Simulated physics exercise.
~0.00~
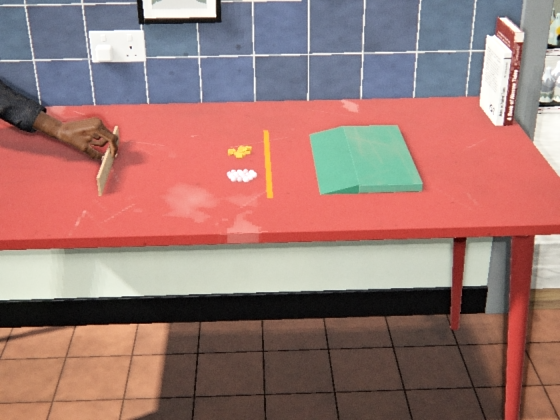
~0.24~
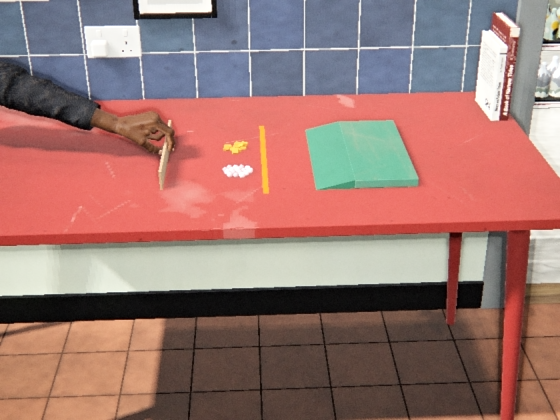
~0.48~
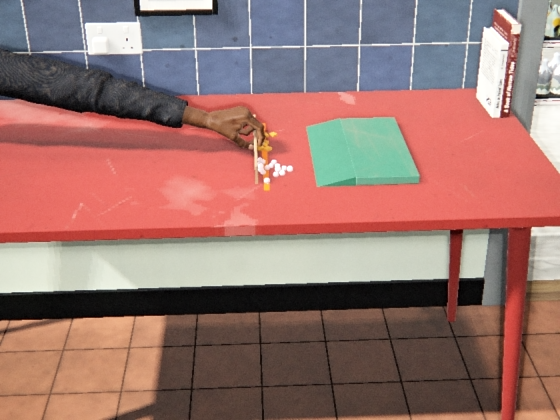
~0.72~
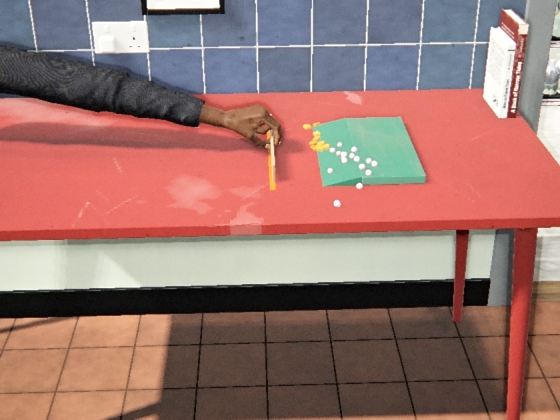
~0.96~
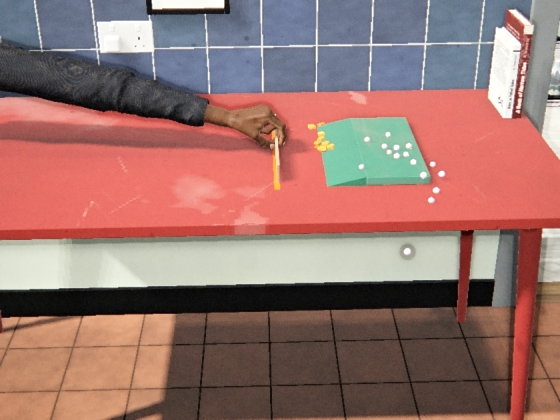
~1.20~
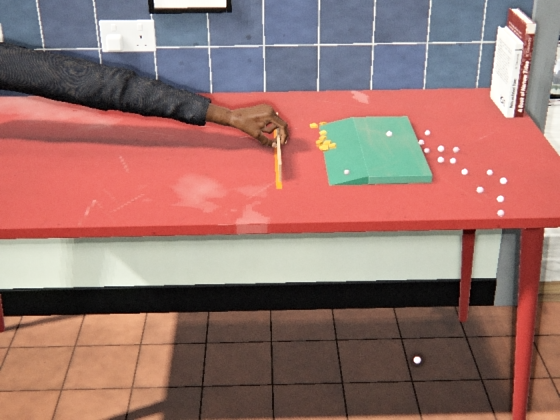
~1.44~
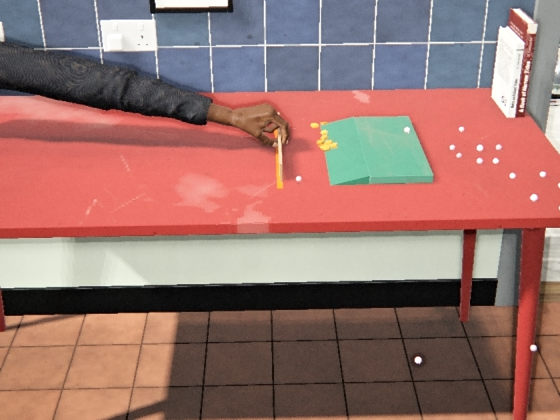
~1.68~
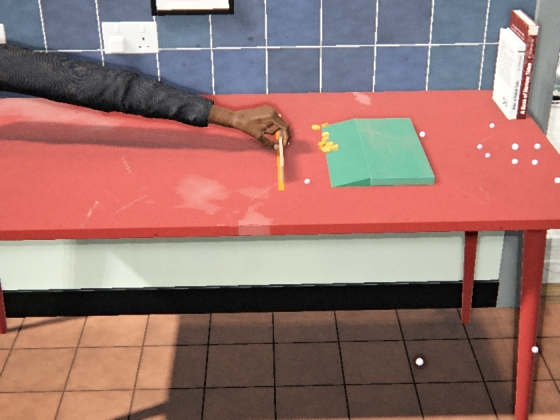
The video shows a hand sweeping a card rightward along a red table into small yellow and white pieces, stopping at an orange strip. Most white pieces roll over the green wedge, some leaving the table, while the yellow ones stay around its near left edge.
